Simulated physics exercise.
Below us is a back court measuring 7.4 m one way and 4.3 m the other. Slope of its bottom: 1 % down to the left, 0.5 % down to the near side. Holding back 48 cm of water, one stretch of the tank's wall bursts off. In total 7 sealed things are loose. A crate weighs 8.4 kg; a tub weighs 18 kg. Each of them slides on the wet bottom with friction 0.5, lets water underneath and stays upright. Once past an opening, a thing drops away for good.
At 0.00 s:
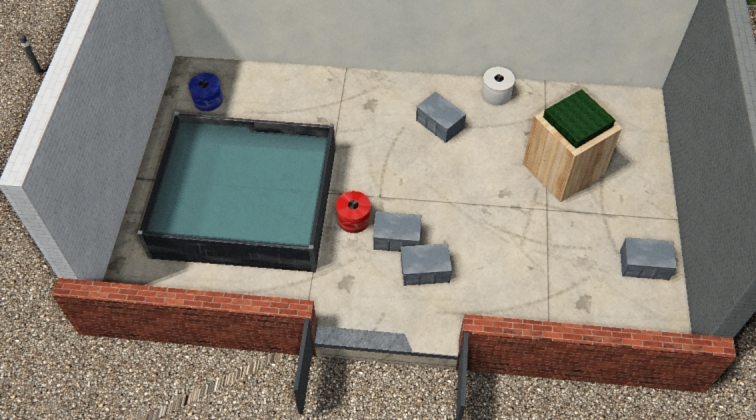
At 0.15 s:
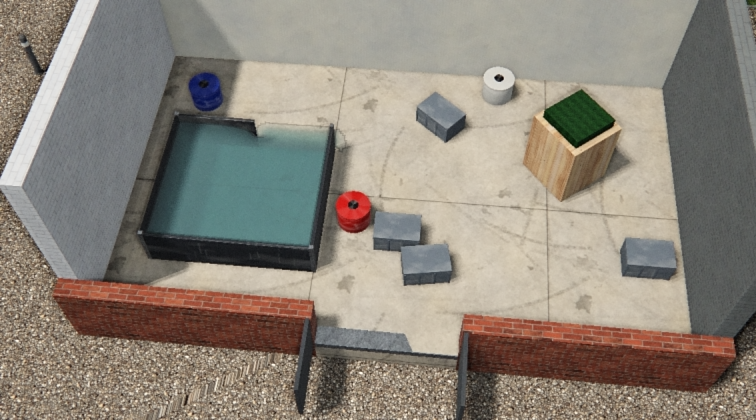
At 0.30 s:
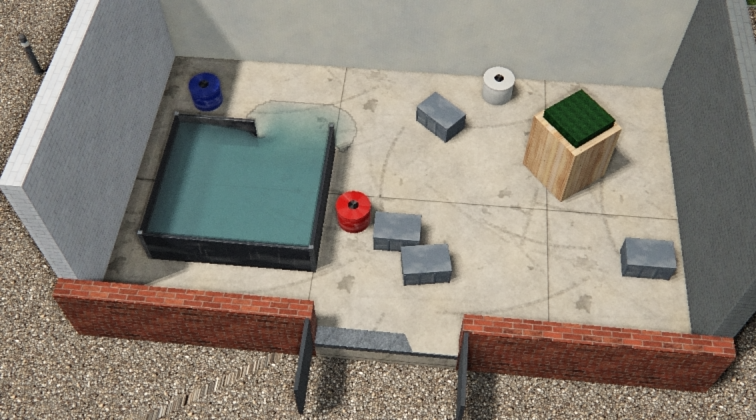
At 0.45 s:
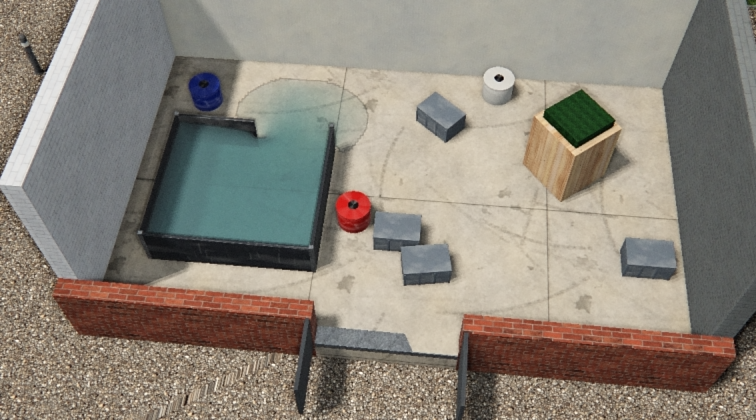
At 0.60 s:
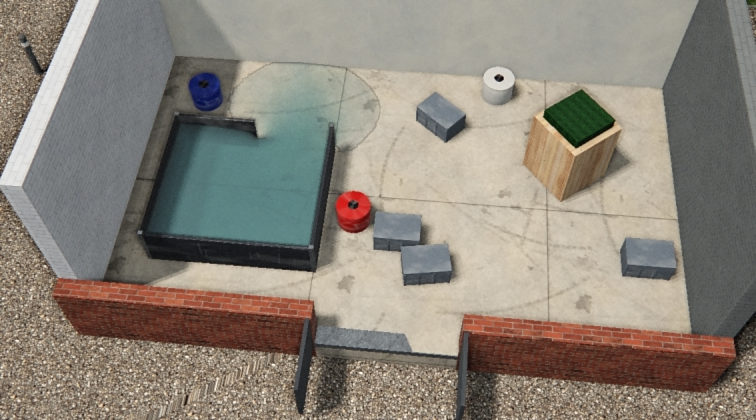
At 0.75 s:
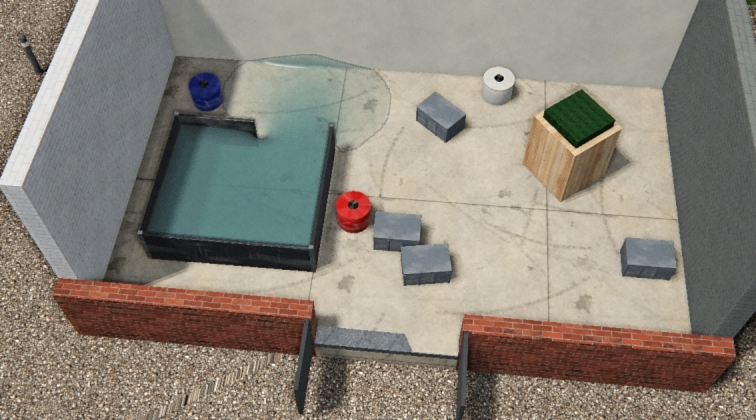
Water slipped out through a gap that opened at the back right corner of the dark-walled tank and spread across the courtyard floor to the back wall, while the tubs and blocks stayed still.
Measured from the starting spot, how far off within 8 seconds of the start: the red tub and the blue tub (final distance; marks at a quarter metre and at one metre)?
In order: The red tub should remain roughly unmoved; the blue tub should travel a moderate distance.
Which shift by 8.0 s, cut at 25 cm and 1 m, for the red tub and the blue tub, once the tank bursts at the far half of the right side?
Here's how it goes: The red tub scarcely moves, and the blue tub scarcely moves.
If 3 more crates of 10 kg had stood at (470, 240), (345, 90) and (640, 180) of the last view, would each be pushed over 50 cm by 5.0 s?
Going through them in the order asked, they come out shy of the mark, clear of the mark and shy of the mark.
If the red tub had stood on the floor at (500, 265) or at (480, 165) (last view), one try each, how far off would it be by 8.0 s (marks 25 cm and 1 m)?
Well, it scarcely moves on the first try and scarcely moves on the second.
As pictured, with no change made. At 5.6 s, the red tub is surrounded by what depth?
I'd put it at about 1 cm.
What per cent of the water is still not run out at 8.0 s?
Remaining: Approx. 98 per cent.
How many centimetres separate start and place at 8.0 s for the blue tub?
Roughly 40 centimetres.
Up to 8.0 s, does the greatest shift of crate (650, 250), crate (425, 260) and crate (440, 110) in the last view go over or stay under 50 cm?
In sequence - crossed the line; stayed below the line; crossed the line.
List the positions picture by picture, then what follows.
The red tub at (354, 205) rests on the ground; the blue tub at (204, 84), on the bottom; 4.0 m2 under water; 0 of 7 have shifted, in the first picture.
The red tub at (354, 205) rests on the ground; the blue tub at (204, 84), on the bottom; water covers 4.6 m2; 0 of 7 have shifted, in the second picture.
The red tub at (354, 205), on the bottom; the blue tub at (204, 84), on the bottom; water covers 5.2 m2; 0 of 7 have shifted, in the third picture.
The red tub at (354, 205) rests on the ground; the blue tub at (204, 84), on the bottom; 6.1 m2 under water; 0 of 7 have shifted, in the fourth picture.
The red tub at (354, 205) rests on the ground; the blue tub at (204, 84), on the bottom; water covers 7.0 m2; 0 of 7 have shifted, in the fifth picture.
The red tub at (354, 205), on the bottom; the blue tub at (204, 84), on the bottom; 7.5 m2 under water; 0 of 7 have shifted, in the sixth picture.
After 1.6 s the red tub is near (354, 205), 0.0 m from its start, aground; the blue tub is near (204, 84), 0.0 m from its start, aground; 0 of 7 are out; 0 afloat.
After 3.6 s the red tub is near (354, 205), 0.0 m from its start, aground; the blue tub is near (204, 89), 0.1 m from its start, aground; 0 of 7 are out; 0 afloat.
After 5.6 s the red tub is near (354, 205), 0.0 m from its start, aground; the blue tub is near (210, 106), 0.4 m from its start, aground; 0 of 7 are out; 0 afloat.
After 8.0 s the red tub is near (354, 205), 0.0 m from its start, aground; the blue tub is near (210, 106), 0.4 m from its start, aground; 0 of 7 are out; 2 afloat.
